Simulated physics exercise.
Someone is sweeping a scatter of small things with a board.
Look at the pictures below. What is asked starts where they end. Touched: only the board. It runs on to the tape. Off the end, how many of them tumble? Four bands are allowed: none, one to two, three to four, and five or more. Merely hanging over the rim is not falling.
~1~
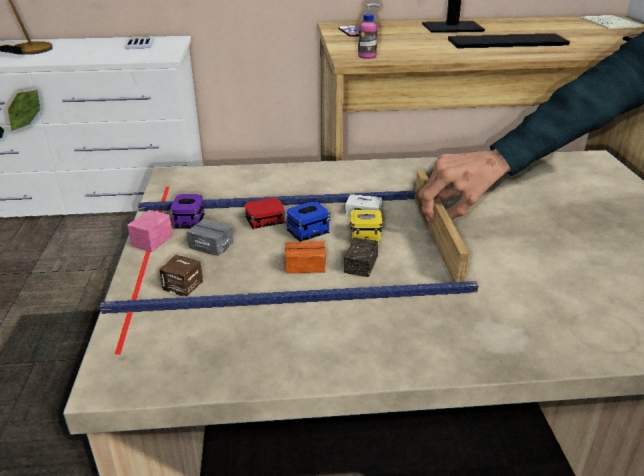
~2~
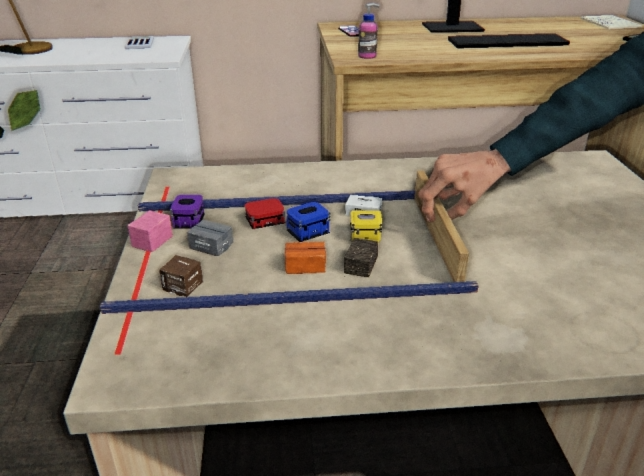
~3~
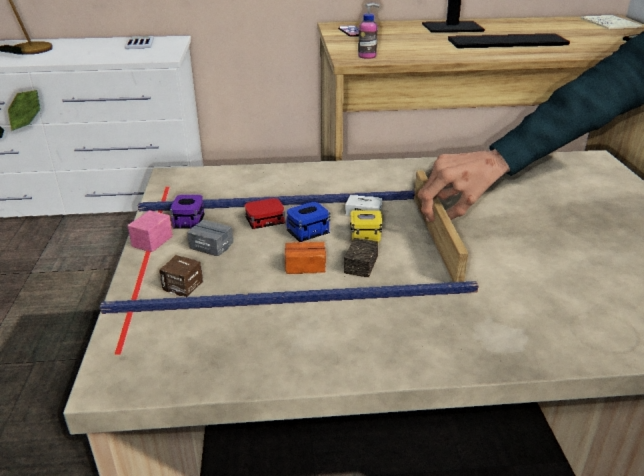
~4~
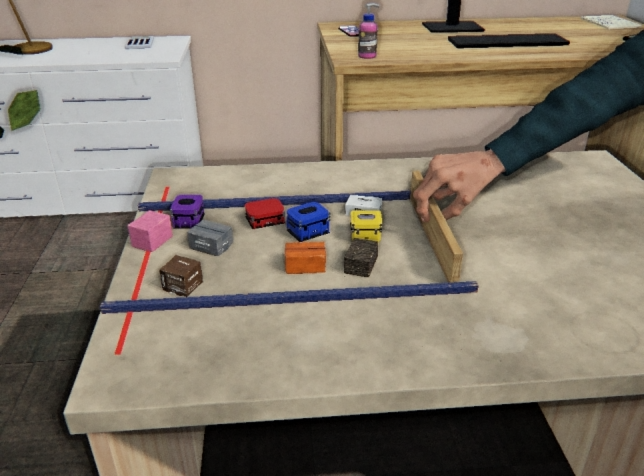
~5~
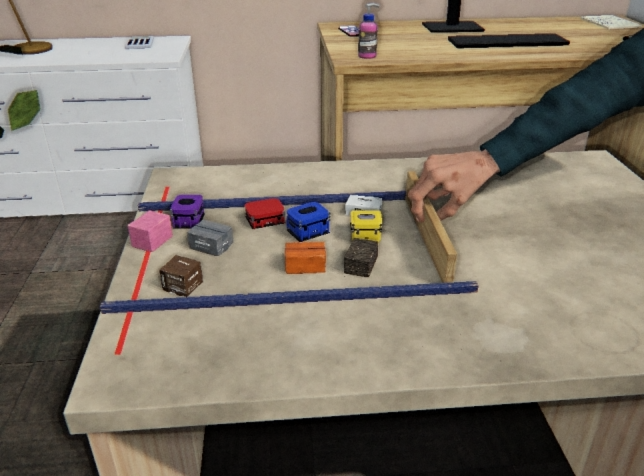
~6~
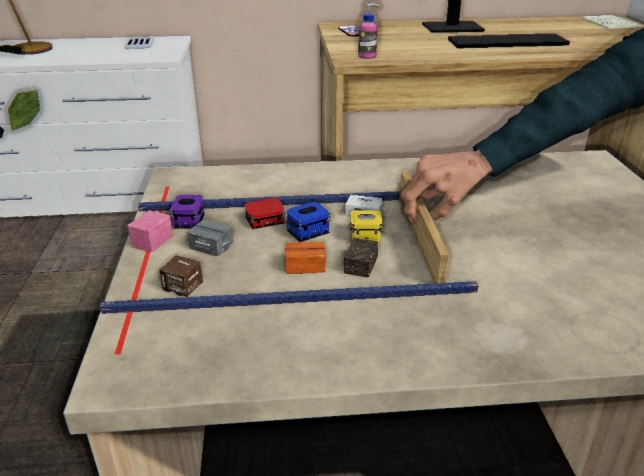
The answer is five or more.
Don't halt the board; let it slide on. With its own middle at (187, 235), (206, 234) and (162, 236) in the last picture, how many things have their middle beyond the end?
Past the end: 2, 2 and 6.
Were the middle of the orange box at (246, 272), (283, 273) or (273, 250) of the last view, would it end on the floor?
One after another, it fails to stay; fails to stay; fails to stay.
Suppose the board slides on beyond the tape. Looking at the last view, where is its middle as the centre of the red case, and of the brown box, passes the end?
Estimated middle: (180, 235), and (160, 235) for the other.
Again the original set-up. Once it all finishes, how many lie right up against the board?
3 end up touching it.
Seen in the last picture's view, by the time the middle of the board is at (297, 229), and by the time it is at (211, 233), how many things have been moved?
Counts: 7 / 10.
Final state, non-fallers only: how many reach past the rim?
2.
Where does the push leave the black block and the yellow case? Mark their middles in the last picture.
In the last picture, roughly (126, 271) and (132, 239).
Early on, none off yet; pink block at rest near (151, 231); purple case at rest near (188, 211); brown box at rest near (181, 276).
Finally, the number that fall off is five or more; lost, blue case, orange box, red case, grey box, brown box, purple case and pink block.
